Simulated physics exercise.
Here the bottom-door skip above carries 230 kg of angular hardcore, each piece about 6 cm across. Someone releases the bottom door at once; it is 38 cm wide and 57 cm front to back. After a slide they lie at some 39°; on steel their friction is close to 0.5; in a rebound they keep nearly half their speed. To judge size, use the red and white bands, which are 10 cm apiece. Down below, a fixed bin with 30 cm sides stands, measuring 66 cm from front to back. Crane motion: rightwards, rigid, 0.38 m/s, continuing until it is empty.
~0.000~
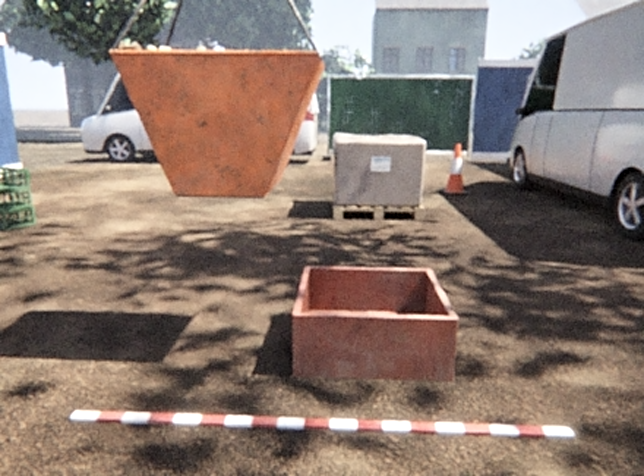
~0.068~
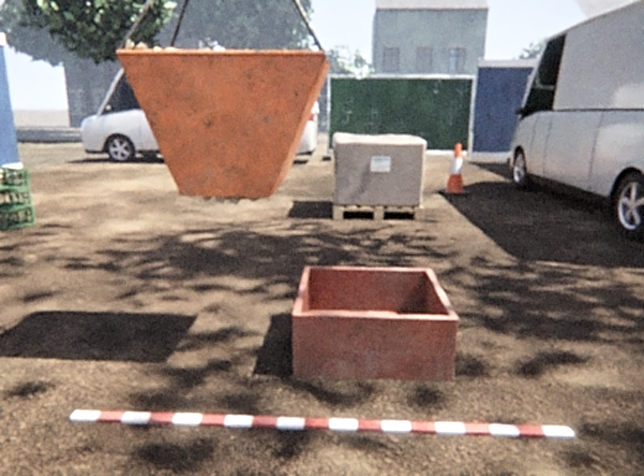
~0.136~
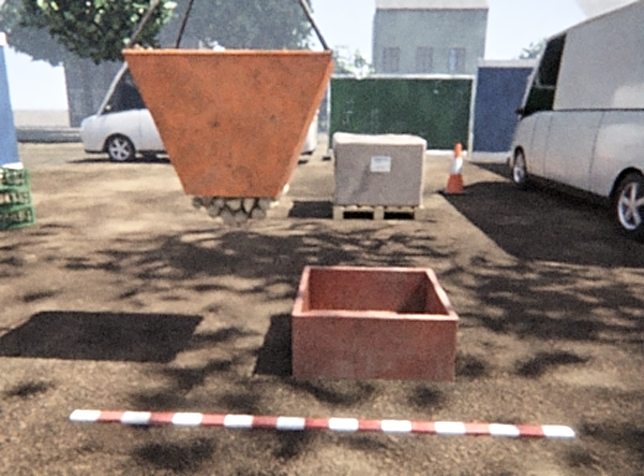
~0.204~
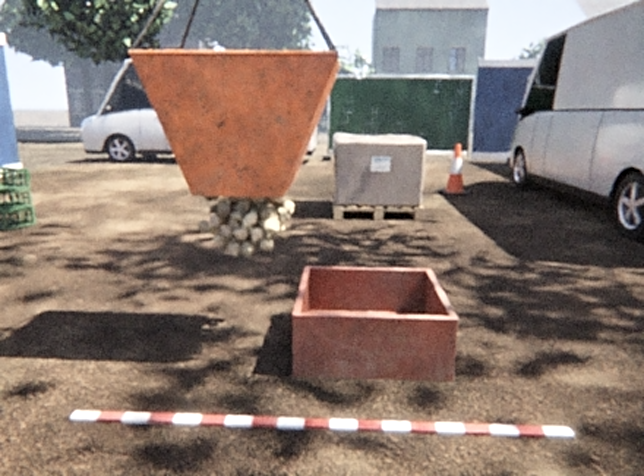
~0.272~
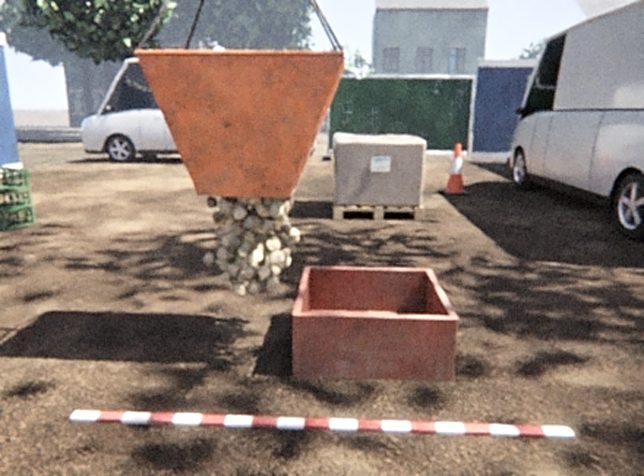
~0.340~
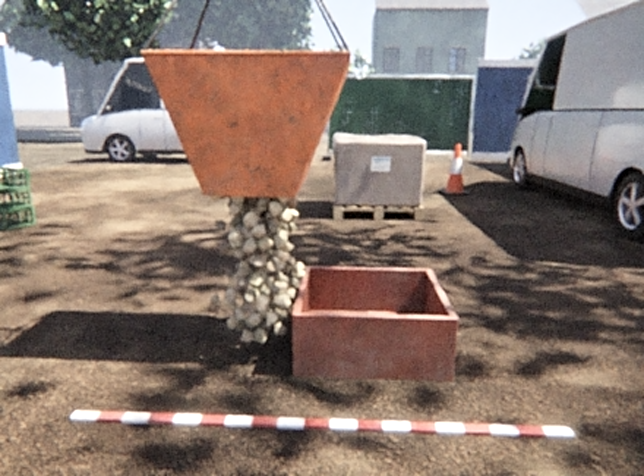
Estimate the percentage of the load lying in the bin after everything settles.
I would say 27 per cent lies in the bin.
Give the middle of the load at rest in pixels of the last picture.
Middle at rest: Roughly (274, 329).
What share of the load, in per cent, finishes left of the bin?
I'd say close to 70 per cent of the load ends there.
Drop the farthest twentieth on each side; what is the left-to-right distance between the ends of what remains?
The stretch runs about 110 cm.
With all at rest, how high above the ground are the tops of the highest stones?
Height at rest: Around 30 cm.
After 0.7 s, 15 % in the bottom-door skip, 73 % falling or lying left of the bin, 11 % falling or lying in the bin; the stones farthest right are at (340, 291).
After 1.1 s, 0 % in the bottom-door skip, 71 % falling or lying left of the bin, 27 % falling or lying in the bin, 2 % falling or lying beside or right of the bin; the stones farthest right are at (420, 330).
After 1.7 s, 0 % in the bottom-door skip, 70 % falling or lying left of the bin, 27 % falling or lying in the bin, 3 % falling or lying beside or right of the bin; the stones farthest right are at (429, 335).
After 2.6 s, 0 % in the bottom-door skip, 70 % falling or lying left of the bin, 27 % falling or lying in the bin, 3 % falling or lying beside or right of the bin; the stones farthest right are at (429, 335).
After 4.5 s, 0 % in the bottom-door skip, 70 % left of the bin, 27 % in the bin, 3 % beside or right of the bin; the stones farthest right are at (429, 335).
